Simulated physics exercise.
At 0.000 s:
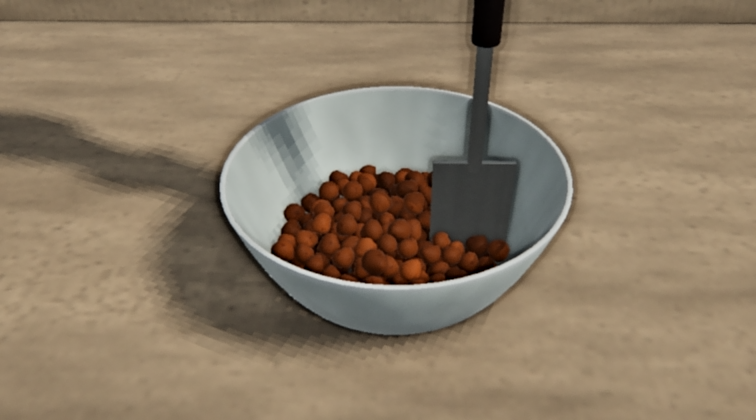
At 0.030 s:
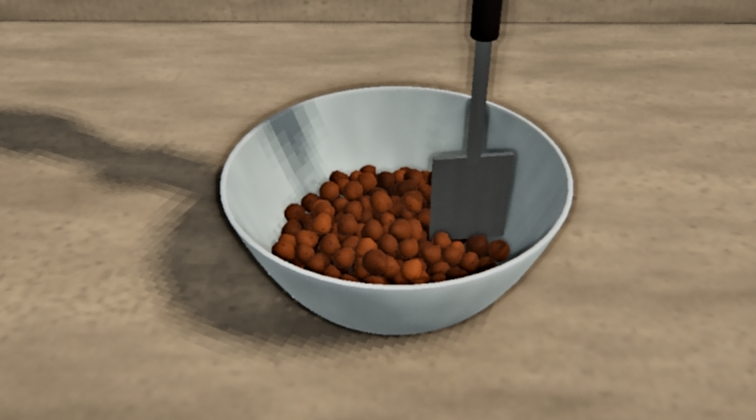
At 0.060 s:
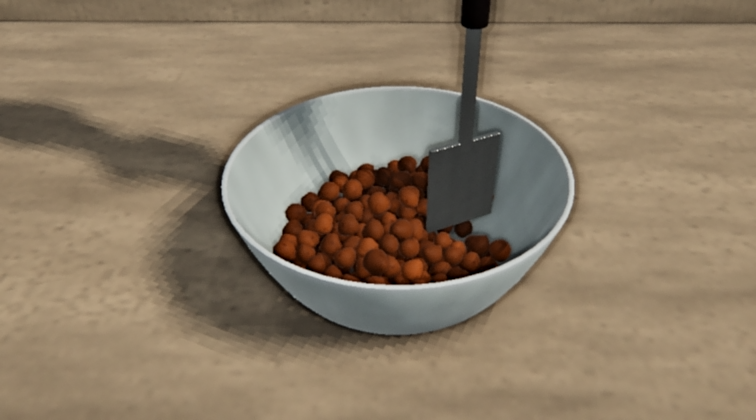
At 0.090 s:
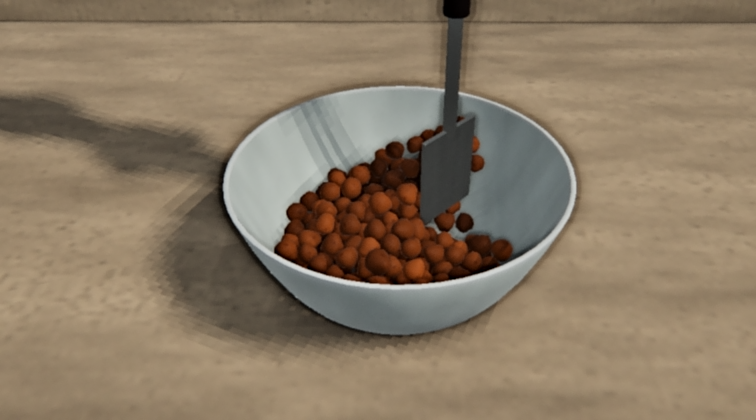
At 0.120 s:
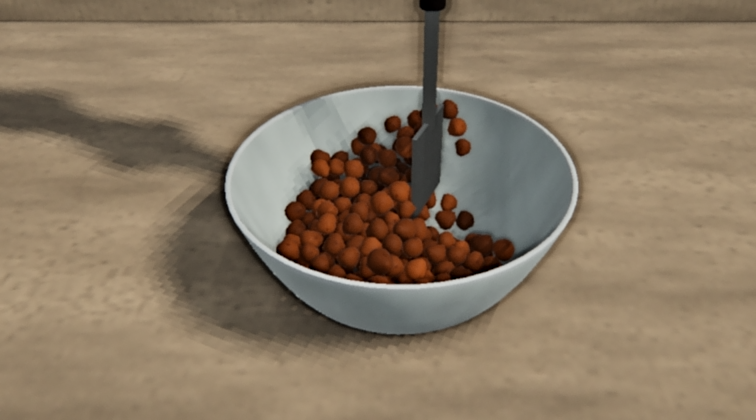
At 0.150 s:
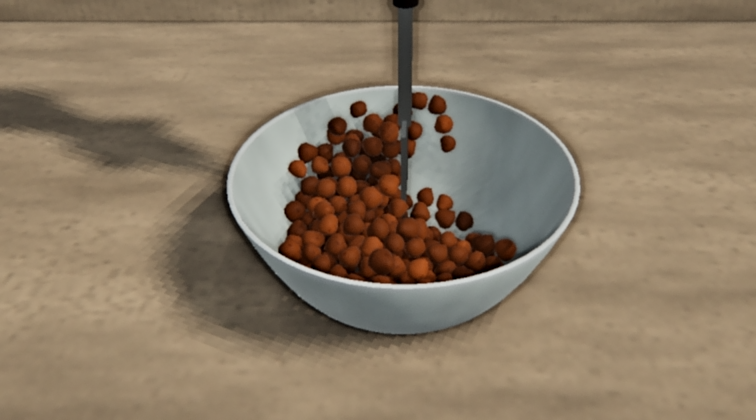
On a mottled tan surface, an upright spatula with a dark handle sweeps leftward through small round brown pieces in a pale bowl, turning until its blade is edge-on as pieces bunch and climb toward the back wall.
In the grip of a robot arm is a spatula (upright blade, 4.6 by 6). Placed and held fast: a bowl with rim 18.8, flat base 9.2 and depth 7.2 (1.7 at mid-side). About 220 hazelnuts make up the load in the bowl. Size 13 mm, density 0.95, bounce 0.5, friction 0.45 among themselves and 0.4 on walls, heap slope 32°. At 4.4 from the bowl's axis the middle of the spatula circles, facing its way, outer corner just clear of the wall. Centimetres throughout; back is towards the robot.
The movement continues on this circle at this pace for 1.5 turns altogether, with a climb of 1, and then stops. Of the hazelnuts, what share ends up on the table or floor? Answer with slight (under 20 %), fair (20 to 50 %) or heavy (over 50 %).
Slight.
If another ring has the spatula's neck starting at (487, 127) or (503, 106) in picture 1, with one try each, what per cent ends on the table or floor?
10 and 0 per cent.
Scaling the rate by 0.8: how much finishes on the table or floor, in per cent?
It would come to around 5 percent.
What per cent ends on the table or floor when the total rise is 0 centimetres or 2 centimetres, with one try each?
That gives about 15 per cent and 10 per cent, in order.
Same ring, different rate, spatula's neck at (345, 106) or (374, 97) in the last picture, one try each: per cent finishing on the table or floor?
Close to 35 and 20 in a hundred.
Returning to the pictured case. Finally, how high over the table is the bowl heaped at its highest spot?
6.5 cm, roughly.
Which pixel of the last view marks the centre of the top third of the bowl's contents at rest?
Centre, approx.: (335, 256).
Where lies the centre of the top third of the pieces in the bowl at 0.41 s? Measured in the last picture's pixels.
The upper third is centred close to (426, 265).
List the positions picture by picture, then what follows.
Spatula neck at (477, 139), 0° round; upper third of the load around (381, 223), from x 285 to 500, top at y 175; 220 in the bowl, in the first frame.
Spatula neck at (476, 132), 8° round; upper third of the load around (381, 221), from x 285 to 500, top at y 175, in the second frame.
Spatula neck at (467, 118), 27° round; upper third of the load around (388, 220), from x 285 to 500, top at y 160, in the third frame.
Spatula neck at (451, 107), 48° round; upper third of the load around (390, 201), from x 285 to 500, top at y 125, in the fourth frame.
Spatula neck at (429, 99), 68° round; upper third of the load around (378, 188), from x 290 to 505, top at y 110, in the fifth frame.
Spatula neck at (405, 95), 89° round; upper third of the load around (370, 183), from x 290 to 505, top at y 100; 220 in the bowl, in the sixth frame.
By 0.41 s, 264° round, highest piece 9 above the table; 210 in the bowl, 4 on the table or floor, 6 in flight or on the tool.
By 0.66 s, 79° round, highest piece 8 above the table; 195 in the bowl, 22 on the table or floor, 3 in flight or on the tool.
By 0.99 s, 180° round, highest piece 7 above the table; 193 in the bowl, 27 on the table or floor.
By 1.69 s, 180° round, highest piece 7 above the table; 193 in the bowl, 27 on the table or floor.
Final count, 193 in the bowl, 27 on the table or floor. That is 12 % on the table or floor.
